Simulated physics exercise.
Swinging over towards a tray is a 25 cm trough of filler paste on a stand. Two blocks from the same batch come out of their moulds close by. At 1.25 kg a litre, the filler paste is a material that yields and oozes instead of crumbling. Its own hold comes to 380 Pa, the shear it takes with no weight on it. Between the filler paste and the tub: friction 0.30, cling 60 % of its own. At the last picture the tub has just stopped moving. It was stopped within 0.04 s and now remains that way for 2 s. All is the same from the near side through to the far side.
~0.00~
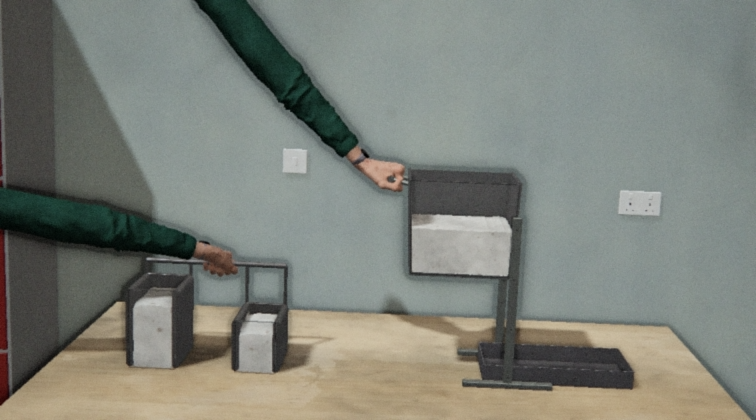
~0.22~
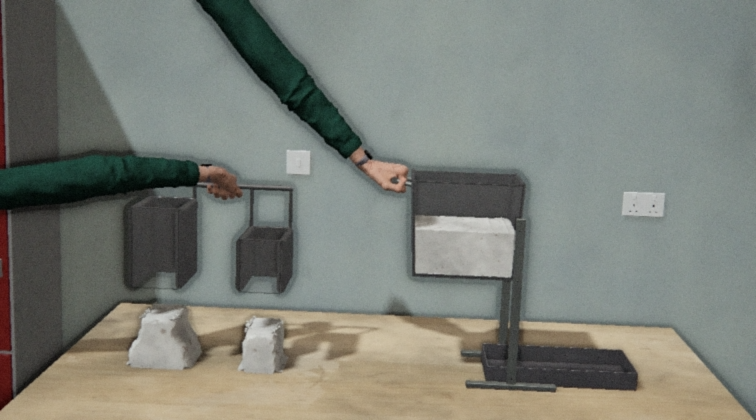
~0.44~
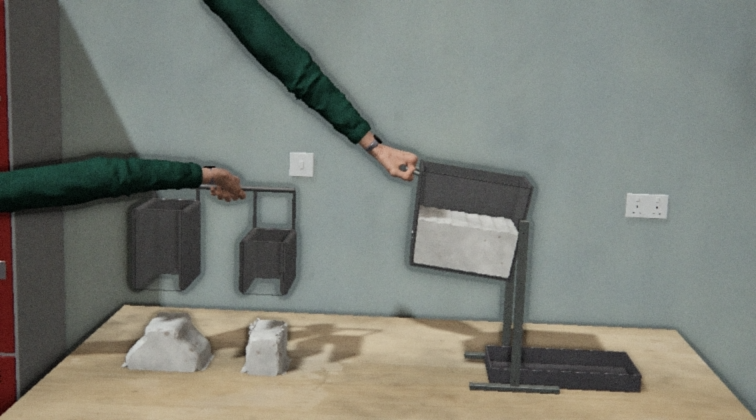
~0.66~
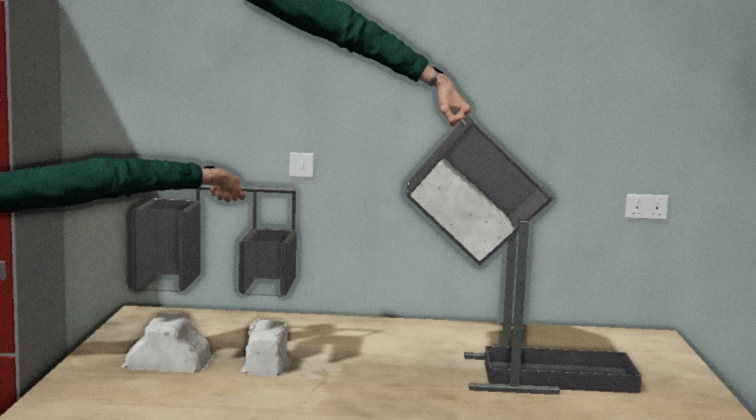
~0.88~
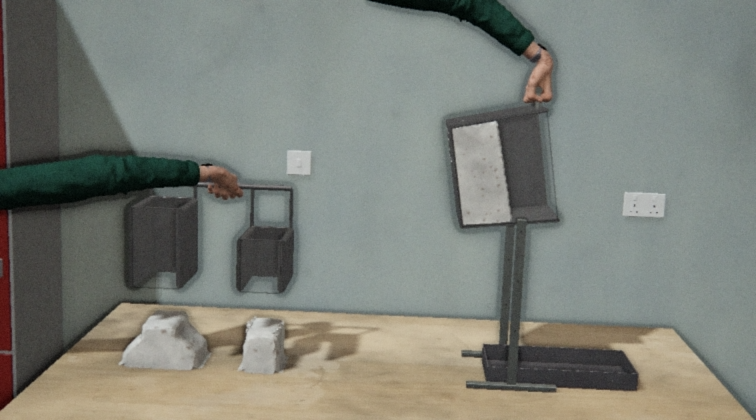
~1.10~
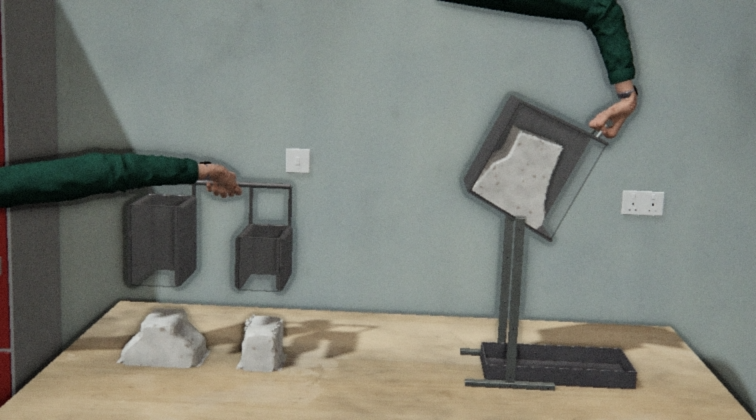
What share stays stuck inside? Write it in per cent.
0 %.
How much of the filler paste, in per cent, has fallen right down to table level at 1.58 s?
About 90 per cent.
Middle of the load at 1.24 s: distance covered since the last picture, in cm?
Some 14 cm.
After 1.24 s, the tub is at 116 degrees and holds 59 %.
After 1.41 s, the tub is at 116 degrees and holds 2 %.
After 1.58 s, the tub is at 116 degrees and holds 0 %.
After 1.75 s, the tub is at 116 degrees and holds 0 %.
After 3.10 s, at the end, the tub is at 116 degrees and holds 0 %.
